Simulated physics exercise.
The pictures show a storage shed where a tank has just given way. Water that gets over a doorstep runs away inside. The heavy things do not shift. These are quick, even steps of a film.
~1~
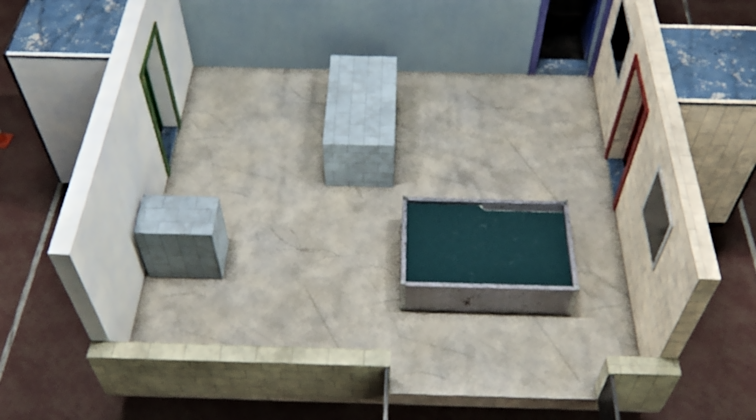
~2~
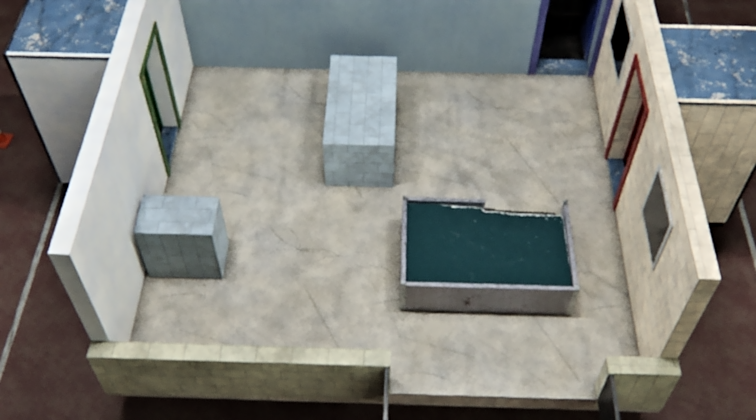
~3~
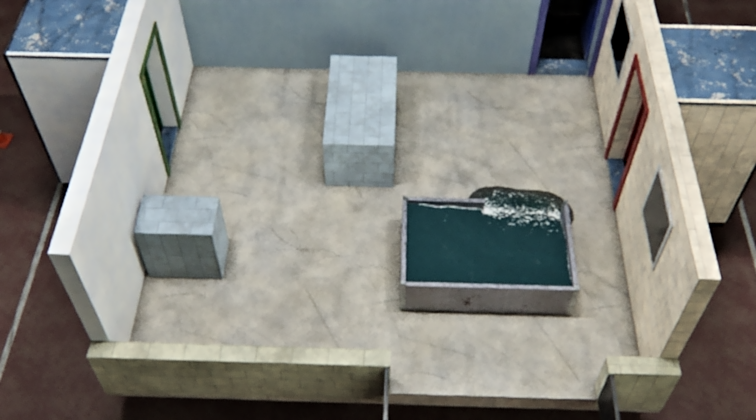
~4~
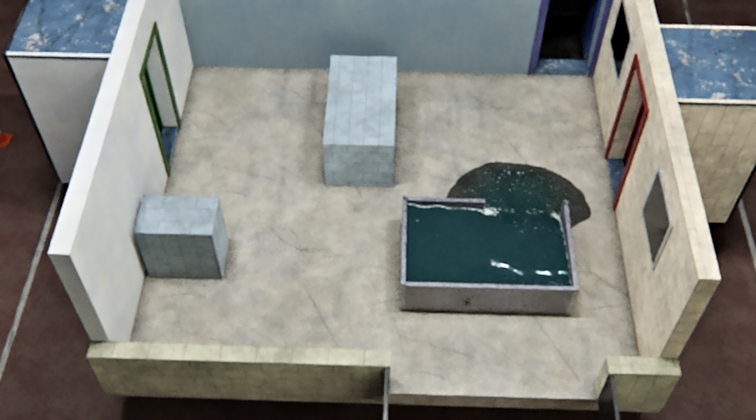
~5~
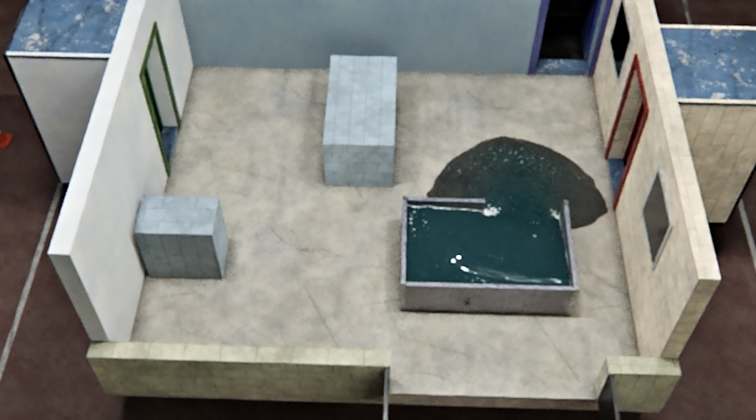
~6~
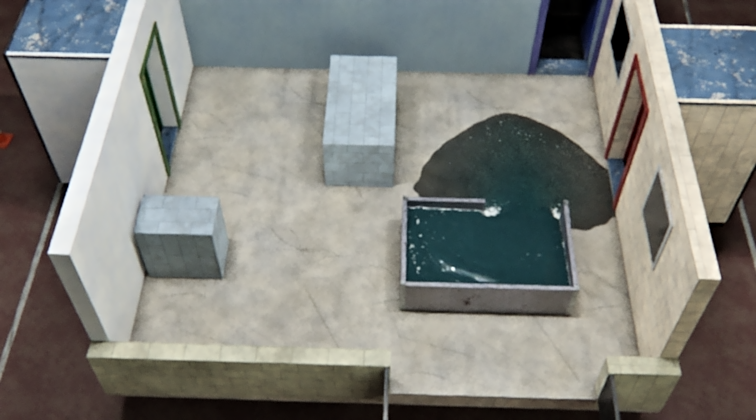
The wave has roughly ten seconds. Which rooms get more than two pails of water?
In the end: The blue door takes more than that; the red door takes more than that; the green door stays under that.
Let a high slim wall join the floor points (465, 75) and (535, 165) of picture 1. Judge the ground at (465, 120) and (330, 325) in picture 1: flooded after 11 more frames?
One after the other: Flooded, no water.
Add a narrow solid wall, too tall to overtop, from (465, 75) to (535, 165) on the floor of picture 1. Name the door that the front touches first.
The red one.
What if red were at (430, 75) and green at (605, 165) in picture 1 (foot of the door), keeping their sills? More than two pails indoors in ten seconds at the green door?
One by one: The green door is over.
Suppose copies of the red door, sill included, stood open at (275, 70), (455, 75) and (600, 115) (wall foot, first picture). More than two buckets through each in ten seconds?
In turn: Holds, goes over, passes that mark.
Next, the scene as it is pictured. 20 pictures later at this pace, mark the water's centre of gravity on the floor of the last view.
Roughly at (490, 166).
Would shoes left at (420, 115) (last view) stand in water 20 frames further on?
At that place: Flooded.
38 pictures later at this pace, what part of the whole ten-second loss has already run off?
Some 90 per cent.
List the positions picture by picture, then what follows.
The first picture shows still water in the open tank at (487, 245).
In the second picture, the front is at a hidden place, out from the gap on the open tank's far side.
In the third picture, the front is at (485, 193), out from the gap on the open tank's far side.
In the fourth picture, water pours out on the open tank's far side and has run to (495, 166).
In the fifth picture, the front is at (501, 141), out from the gap on the open tank's far side.
In the sixth picture, the front is at (496, 119), out from the gap on the open tank's far side.
A moment on, water covers 25 % of the floor; the blue door wet at the sill, nothing in, the red door wet at the sill, nothing in, the green door not reached.
Next, water covers 25 % of the floor; the blue door over two buckets in, the red door over two buckets in, the green door not reached.
Then, water covers 35 % of the floor; the blue door far over two buckets in, the red door over two buckets in, the green door not reached.
Later, water covers 45 % of the floor; the blue door far over two buckets in, the red door over two buckets in, the green door wet at the sill, nothing in.
In the end, water covers 75 % of the floor; the blue door far over two buckets in, the red door far over two buckets in, the green door wet at the sill, nothing in.
